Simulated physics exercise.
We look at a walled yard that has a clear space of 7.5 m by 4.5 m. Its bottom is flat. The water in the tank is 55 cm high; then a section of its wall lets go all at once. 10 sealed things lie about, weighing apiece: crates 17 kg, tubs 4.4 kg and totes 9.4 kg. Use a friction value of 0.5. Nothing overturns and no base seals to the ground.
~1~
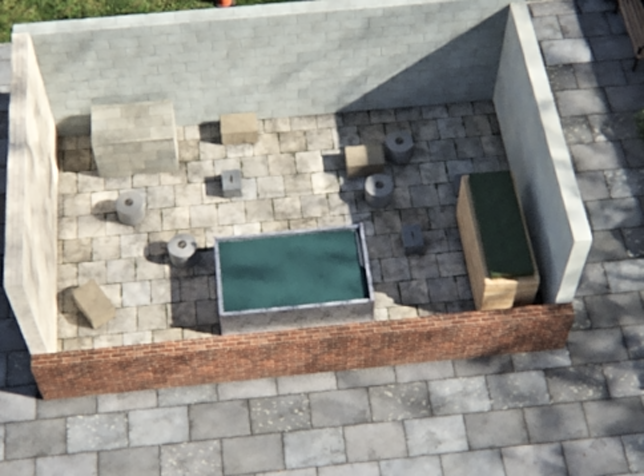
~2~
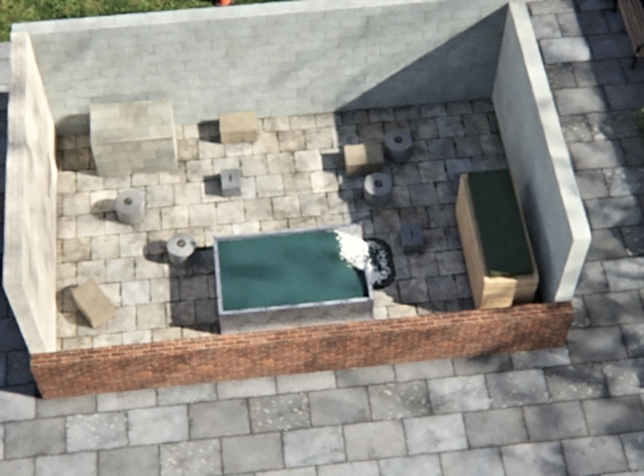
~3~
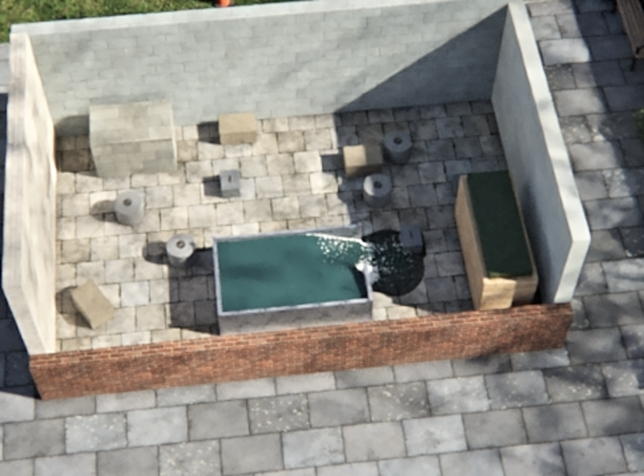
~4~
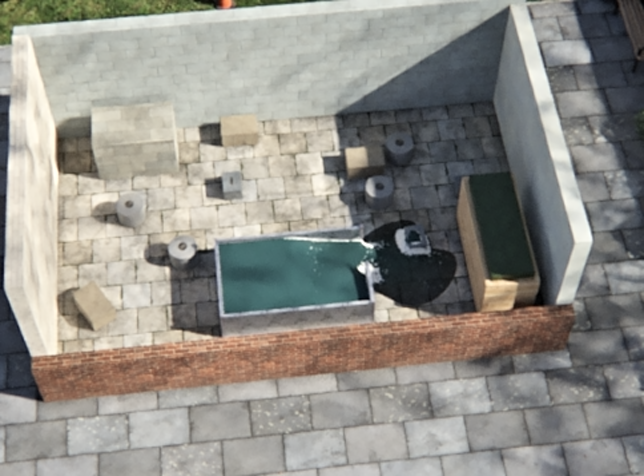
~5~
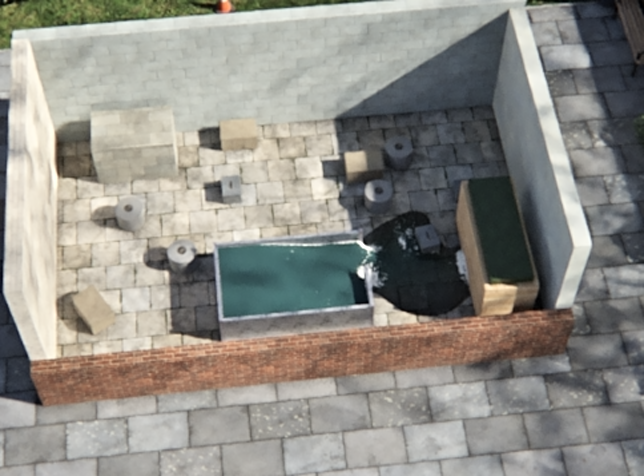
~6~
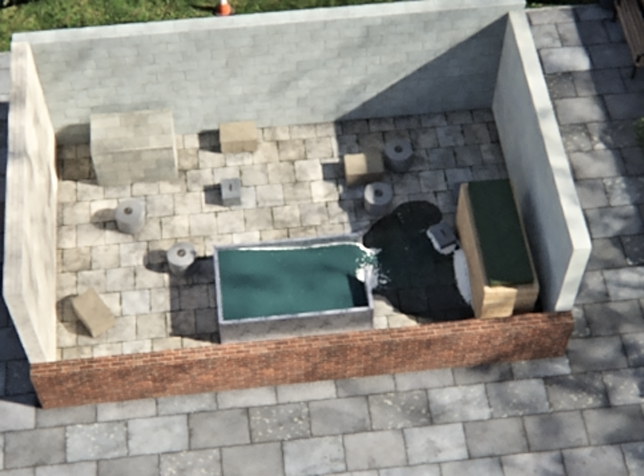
The video shows a walled paved yard with scattered blocks and cylinders, where water pours from the right end of a green-filled tank, spreading in a dark pool across the ground as a small grey block shifts to the right.
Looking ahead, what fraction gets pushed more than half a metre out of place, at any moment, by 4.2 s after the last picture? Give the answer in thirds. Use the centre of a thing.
Under a third.
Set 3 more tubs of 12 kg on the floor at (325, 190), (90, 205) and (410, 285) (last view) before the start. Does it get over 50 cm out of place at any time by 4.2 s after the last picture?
Order as given: Stays inside it, stays inside it, goes farther.
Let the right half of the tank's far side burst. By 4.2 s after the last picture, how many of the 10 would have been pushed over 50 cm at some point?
In that case the number is 6.
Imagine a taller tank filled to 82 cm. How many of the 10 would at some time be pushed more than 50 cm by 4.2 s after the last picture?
Under that setup the answer is 3.
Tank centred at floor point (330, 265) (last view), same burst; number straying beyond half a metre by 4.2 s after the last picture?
Result: 2 of them.
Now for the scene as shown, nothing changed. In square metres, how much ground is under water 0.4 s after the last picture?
The covered patch comes to about 7.0 m2.
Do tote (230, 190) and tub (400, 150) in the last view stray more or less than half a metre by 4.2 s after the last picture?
Taking them in order: Falling below it and exceeding it.
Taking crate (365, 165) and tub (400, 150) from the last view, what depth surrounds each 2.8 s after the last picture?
Depth approx. 1 cm / 3 cm.
Then, 0.4 s after the last picture 1 of 10 are over 50 cm from their spots; 0 afloat.
Then, 1.5 s after the last picture 1 of 10 are over 50 cm from their spots; 0 afloat.
Then, 2.8 s after the last picture 2 of 10 are over 50 cm from their spots; 1 afloat.
Then, 4.2 s after the last picture 3 of 10 are over 50 cm from their spots, and 3 have been at some point; 2 afloat.
